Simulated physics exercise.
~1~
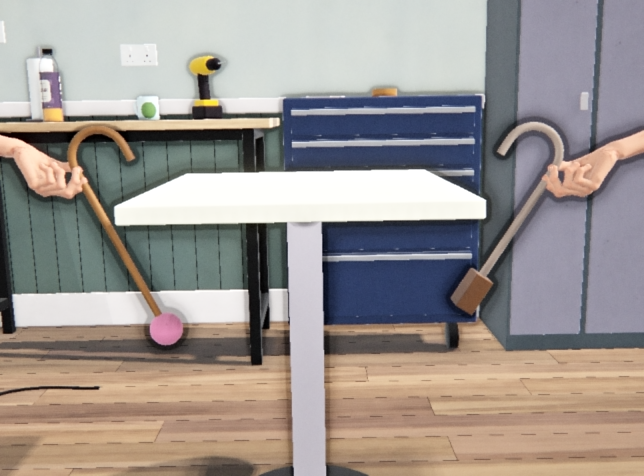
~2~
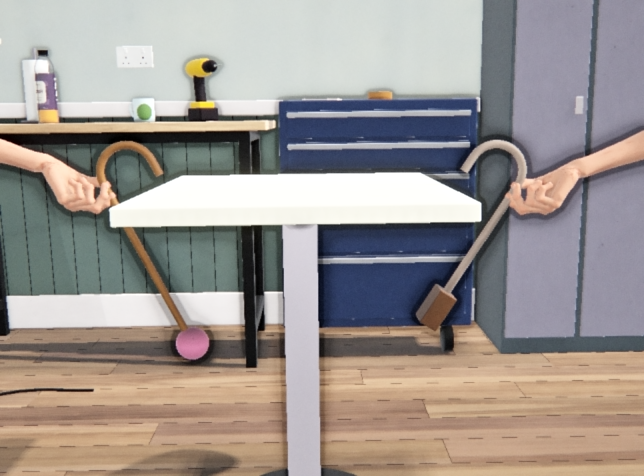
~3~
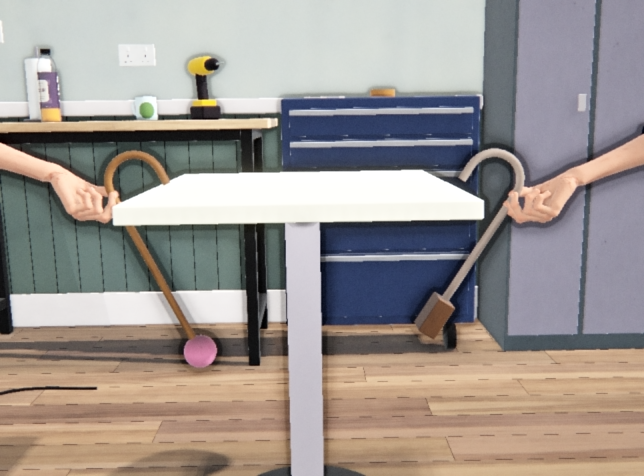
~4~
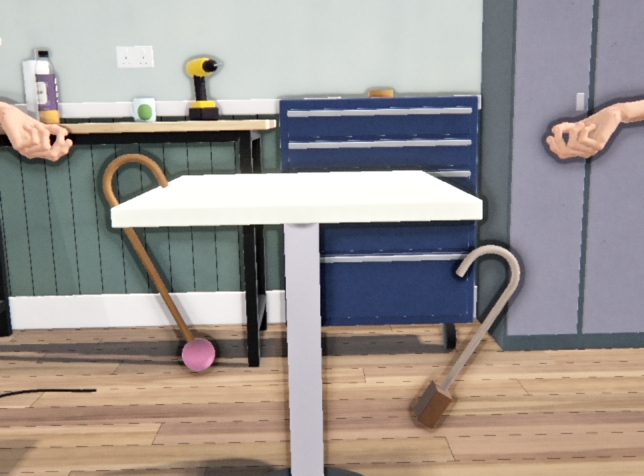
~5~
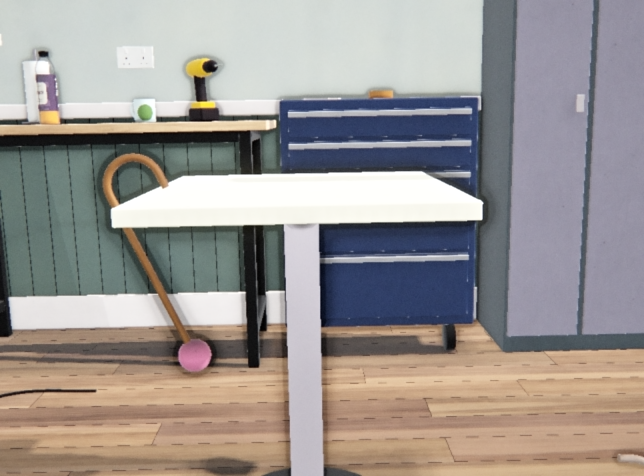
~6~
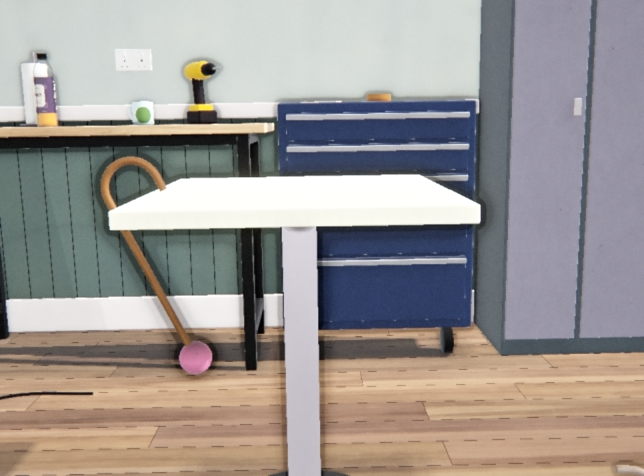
Two hands reach in from the left and right in a workshop, seen from the front by a slightly swaying camera, each holding a hooked stick beside a white table. The left one is brown with a round pink end, and the right one is greyish with a brown block at its tip. The hands bring both hooks inward to the table's edges, then let go and draw back. The right stick drops at once past the edge and falls out of view toward the floor, while the pink-ended one stays hooked on the left edge, hanging almost still.
